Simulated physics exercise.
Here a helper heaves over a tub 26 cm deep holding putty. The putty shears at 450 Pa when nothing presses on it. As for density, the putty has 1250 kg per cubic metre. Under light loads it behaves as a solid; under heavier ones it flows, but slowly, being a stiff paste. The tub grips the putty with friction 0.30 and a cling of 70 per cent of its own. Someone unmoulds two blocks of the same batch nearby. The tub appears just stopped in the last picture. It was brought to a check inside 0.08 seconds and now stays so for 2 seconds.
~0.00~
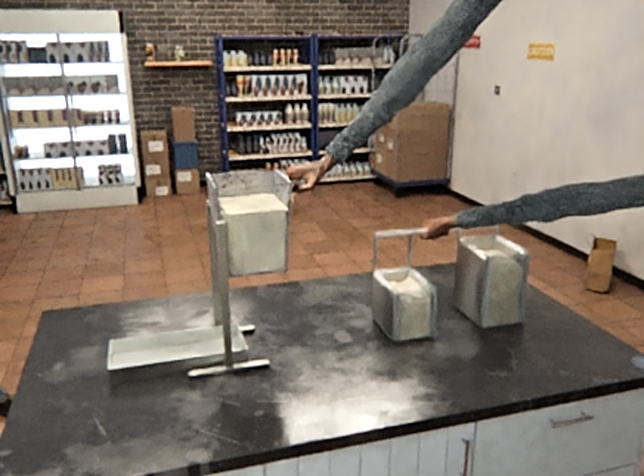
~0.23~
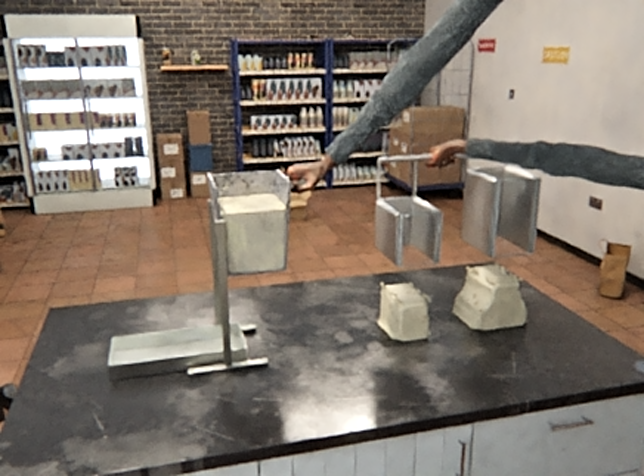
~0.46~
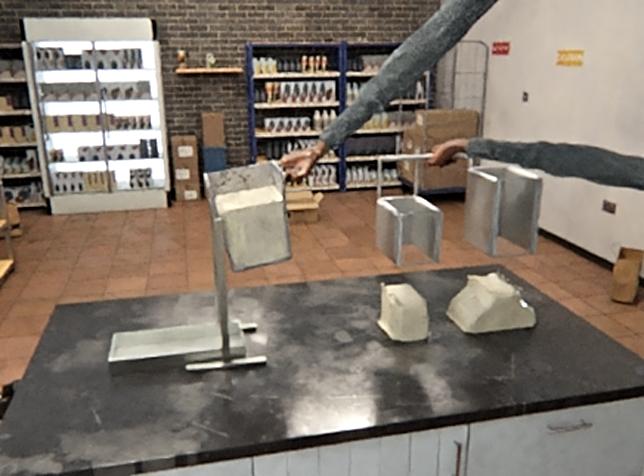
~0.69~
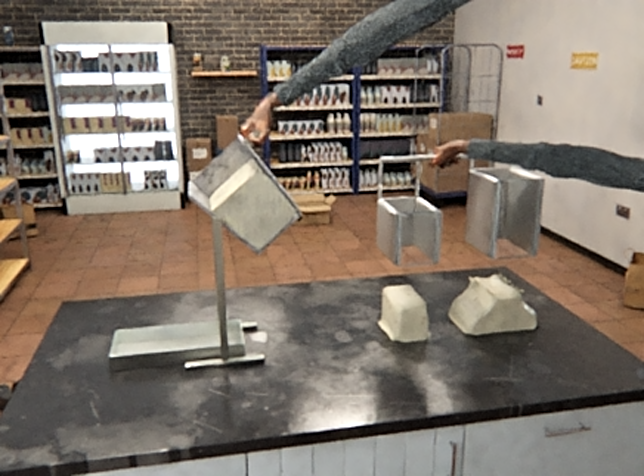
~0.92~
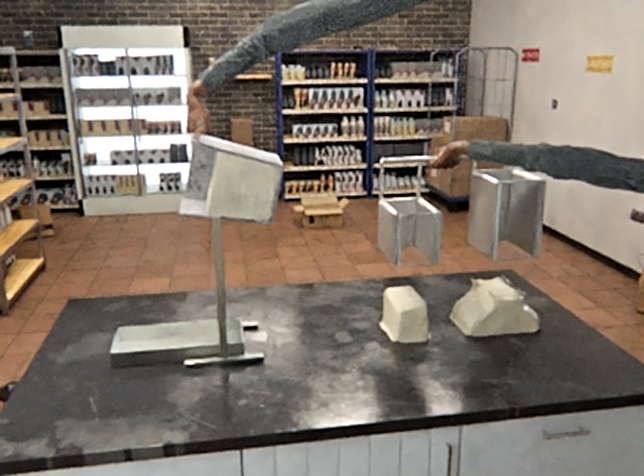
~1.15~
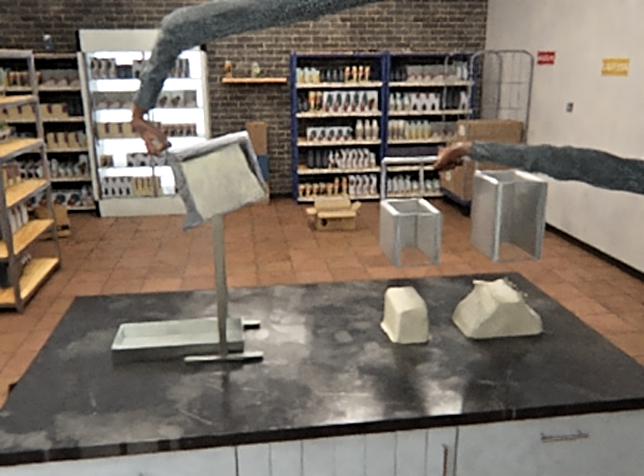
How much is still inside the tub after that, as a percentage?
Close to 0 % is still inside the tub.
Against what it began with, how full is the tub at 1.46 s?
Around 50 percent stays in the tub.
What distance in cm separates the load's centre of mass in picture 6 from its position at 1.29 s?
Roughly 6 cm.
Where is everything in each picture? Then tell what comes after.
Handle-side rim at (289, 183), tilt 0 degrees; highest point of the putty at (283, 208); test blocks 14 cm, 22 cm high (left to right), in the first frame.
Handle-side rim at (288, 183), tilt 0 degrees; highest point of the putty at (282, 208); test blocks 13 cm, 17 cm high (left to right), in the second frame.
Handle-side rim at (281, 173), tilt 8 degrees; highest point of the putty at (278, 200); test blocks 13 cm, 14 cm high (left to right), in the third frame.
Handle-side rim at (243, 146), tilt 41 degrees; highest point of the putty at (257, 170); test blocks 13 cm, 14 cm high (left to right), in the fourth frame.
Handle-side rim at (192, 144), tilt 77 degrees; highest point of the putty at (218, 154); test blocks 13 cm, 14 cm high (left to right), in the fifth frame.
Handle-side rim at (157, 164), tilt 107 degrees; highest point of the putty at (235, 146); test blocks 13 cm, 14 cm high (left to right), in the sixth frame.
By 1.29 s, the tub is at 107 degrees and holds 96 %.
By 1.46 s, the tub is at 107 degrees and holds 51 %.
By 1.63 s, the tub is at 107 degrees and holds 25 %.
By 1.80 s, the tub is at 107 degrees and holds 0 %.
By 3.15 s, at the end, the tub is at 107 degrees and holds 0 %.
